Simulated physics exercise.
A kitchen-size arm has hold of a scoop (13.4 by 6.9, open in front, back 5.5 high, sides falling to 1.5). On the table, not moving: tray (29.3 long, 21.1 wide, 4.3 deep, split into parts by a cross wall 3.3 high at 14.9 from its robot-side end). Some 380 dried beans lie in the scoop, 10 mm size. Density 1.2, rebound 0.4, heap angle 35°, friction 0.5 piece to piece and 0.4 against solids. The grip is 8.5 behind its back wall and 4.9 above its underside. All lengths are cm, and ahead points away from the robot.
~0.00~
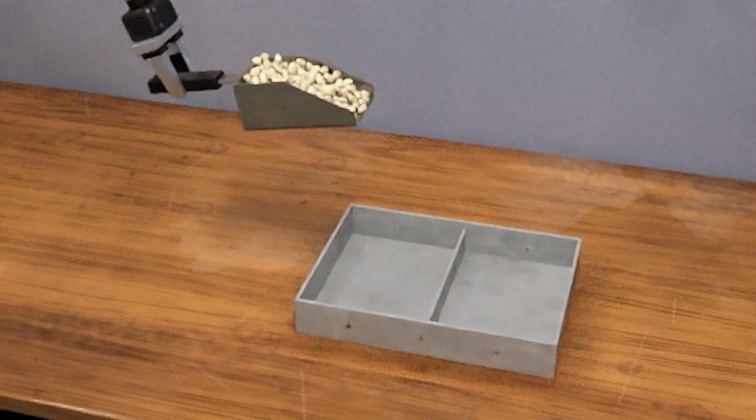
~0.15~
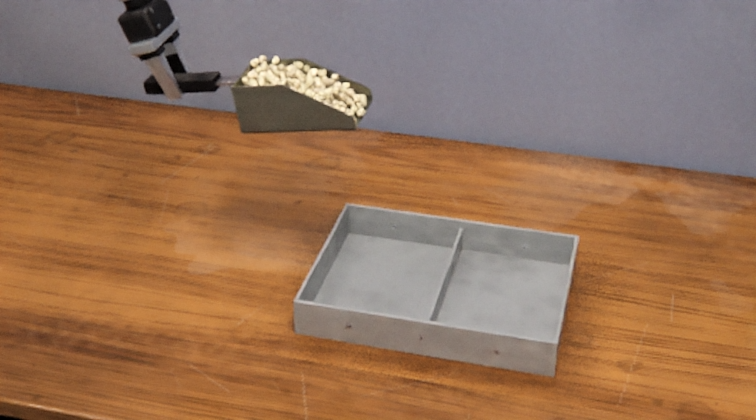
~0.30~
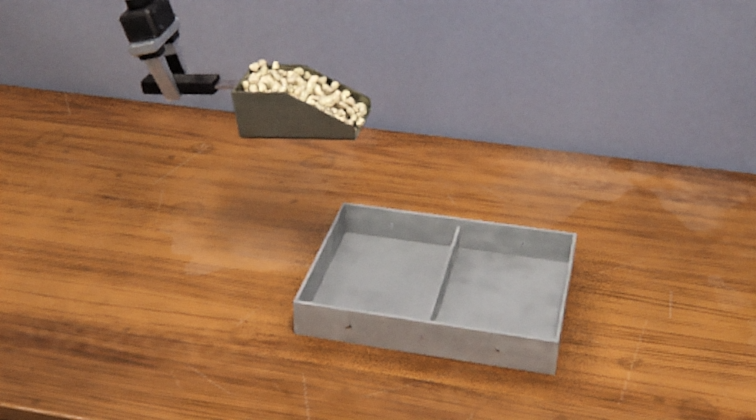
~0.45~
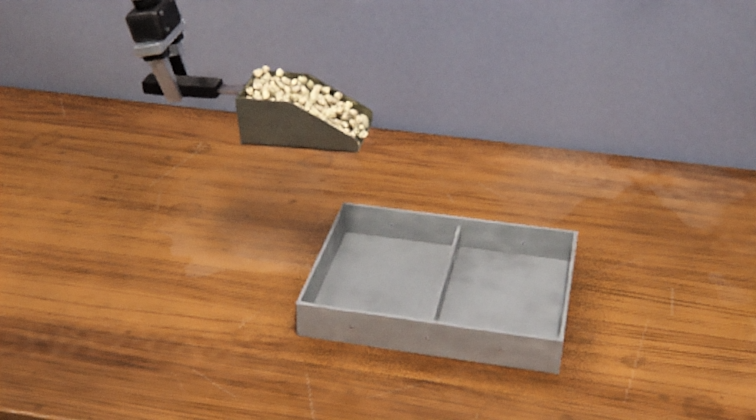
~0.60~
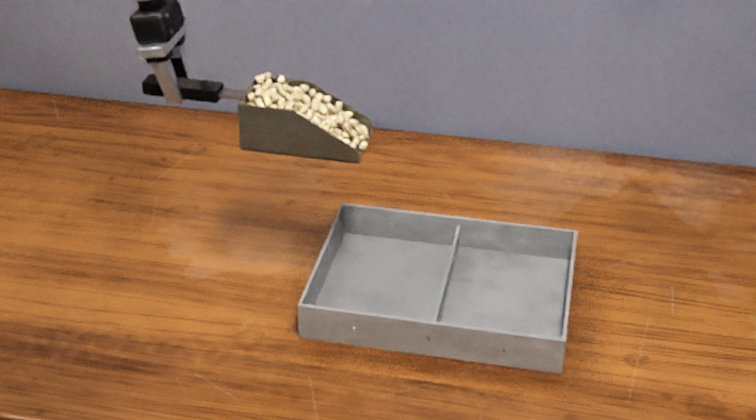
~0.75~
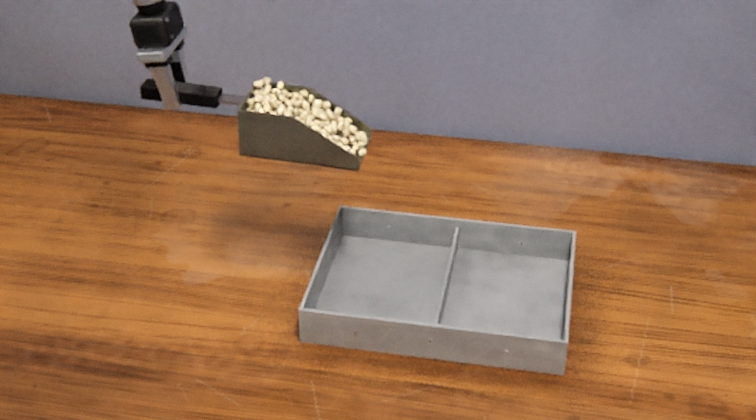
On a wooden table, a divided grey tray sitting still while a robot arm slowly lowers and levels a scoop of pale beans.
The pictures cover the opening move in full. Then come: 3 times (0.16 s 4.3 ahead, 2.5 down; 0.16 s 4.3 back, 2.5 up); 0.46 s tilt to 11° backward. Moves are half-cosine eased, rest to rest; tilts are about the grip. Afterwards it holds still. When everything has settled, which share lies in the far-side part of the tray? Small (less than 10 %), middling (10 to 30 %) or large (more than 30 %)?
In the far-side part of the tray the share is small, less than 10 %.
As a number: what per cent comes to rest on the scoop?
Roughly 60 per cent.
After 1.32 s, tilted 2° forward, highest piece 23 above the table; 299 on the scoop, 46 in the robot-side part, 2 in the far-side part, 33 in flight or on a rim.
After 1.89 s, tilted 2° backward, highest piece 24 above the table; 236 on the scoop, 136 in the robot-side part, 7 in the far-side part, 1 in flight or on a rim.
After 2.37 s, tilted 11° backward, highest piece 26 above the table; 236 on the scoop, 137 in the robot-side part, 7 in the far-side part.
After 3.42 s, tilted 11° backward, highest piece 26 above the table; 236 on the scoop, 137 in the robot-side part, 7 in the far-side part.
In the end, 236 on the scoop, 137 in the robot-side part, 7 in the far-side part. That is 2 % in the far-side part of the tray.
